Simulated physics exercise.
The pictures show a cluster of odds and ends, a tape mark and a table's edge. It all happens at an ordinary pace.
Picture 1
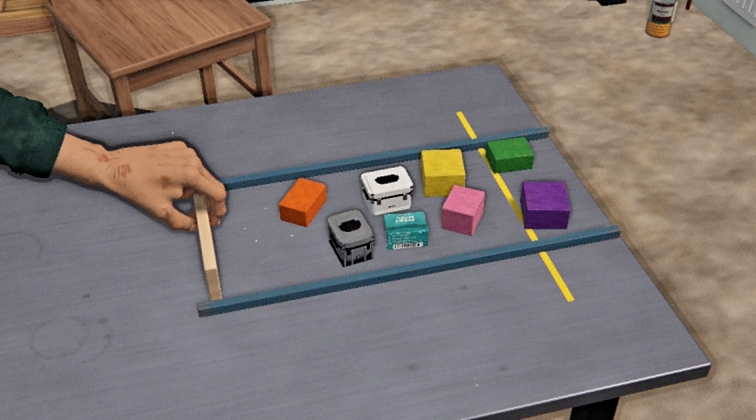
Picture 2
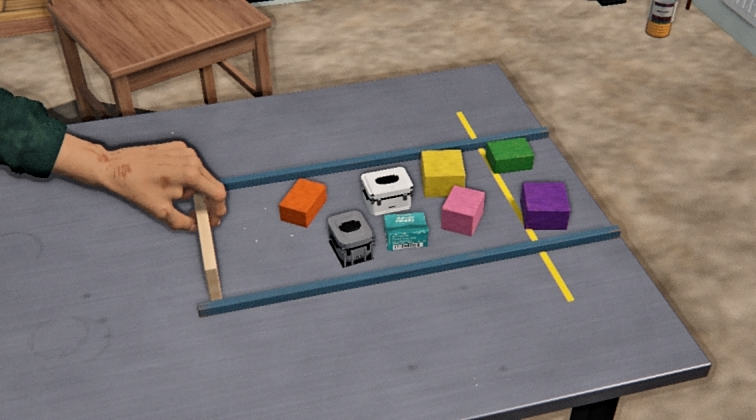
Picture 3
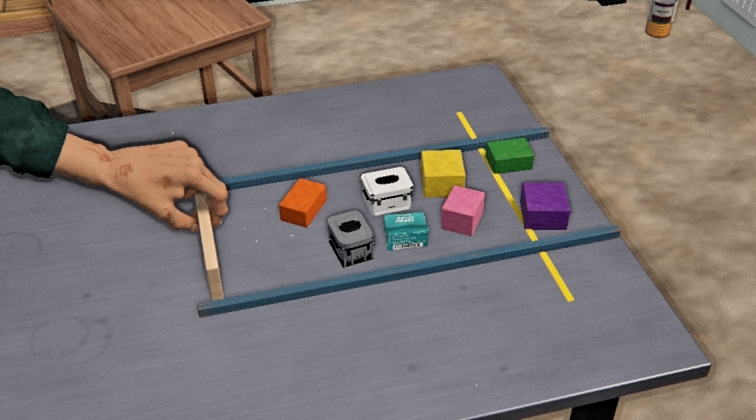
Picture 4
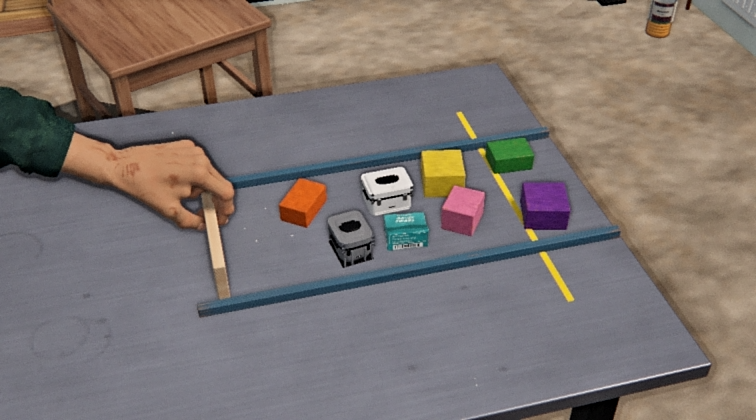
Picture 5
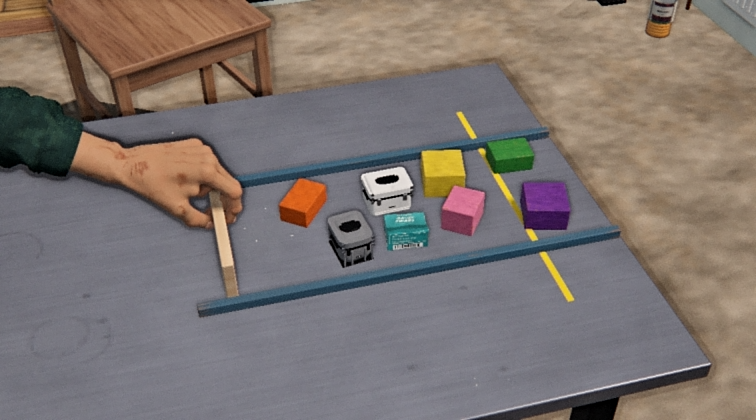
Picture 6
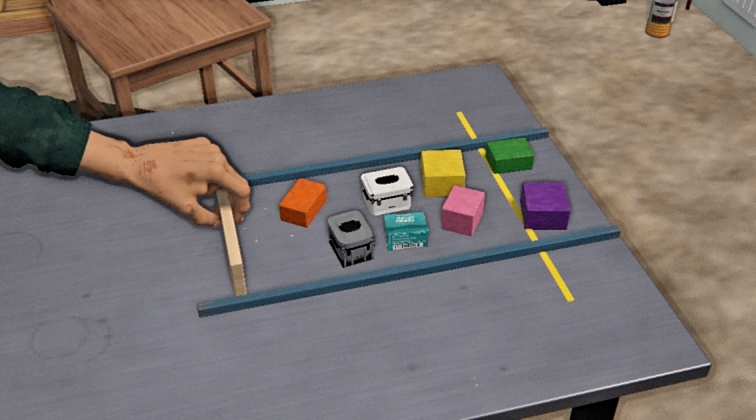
Hand sliding a wooden board slowly right between two blue rails, towards coloured blocks and small cases sitting still on a grey table.
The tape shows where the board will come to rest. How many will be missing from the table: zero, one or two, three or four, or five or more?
Outcome: The number that fall off is three or four.
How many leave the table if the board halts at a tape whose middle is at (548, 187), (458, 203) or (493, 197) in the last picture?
In that order 6, 0 and 2.
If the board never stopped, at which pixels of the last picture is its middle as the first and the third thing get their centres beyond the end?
Its middle is around (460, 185) and later (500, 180).
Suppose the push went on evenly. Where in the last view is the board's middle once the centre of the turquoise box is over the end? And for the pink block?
For the turquoise box at (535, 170), for the pink block at (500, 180).
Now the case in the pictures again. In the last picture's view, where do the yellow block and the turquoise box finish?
The yellow block stops around (561, 143); the turquoise box around (571, 201).
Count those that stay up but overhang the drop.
Overhanging: 1.
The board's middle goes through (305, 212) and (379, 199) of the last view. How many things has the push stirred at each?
By then 1, and 6.
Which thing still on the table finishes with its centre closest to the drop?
It is the yellow block.
Early on, none off yet; purple block at rest near (545, 206); green block at rest near (509, 156); pink block at rest near (463, 211).
Finally, the number that fall off is three or four; lost, pink block, green block and purple block.
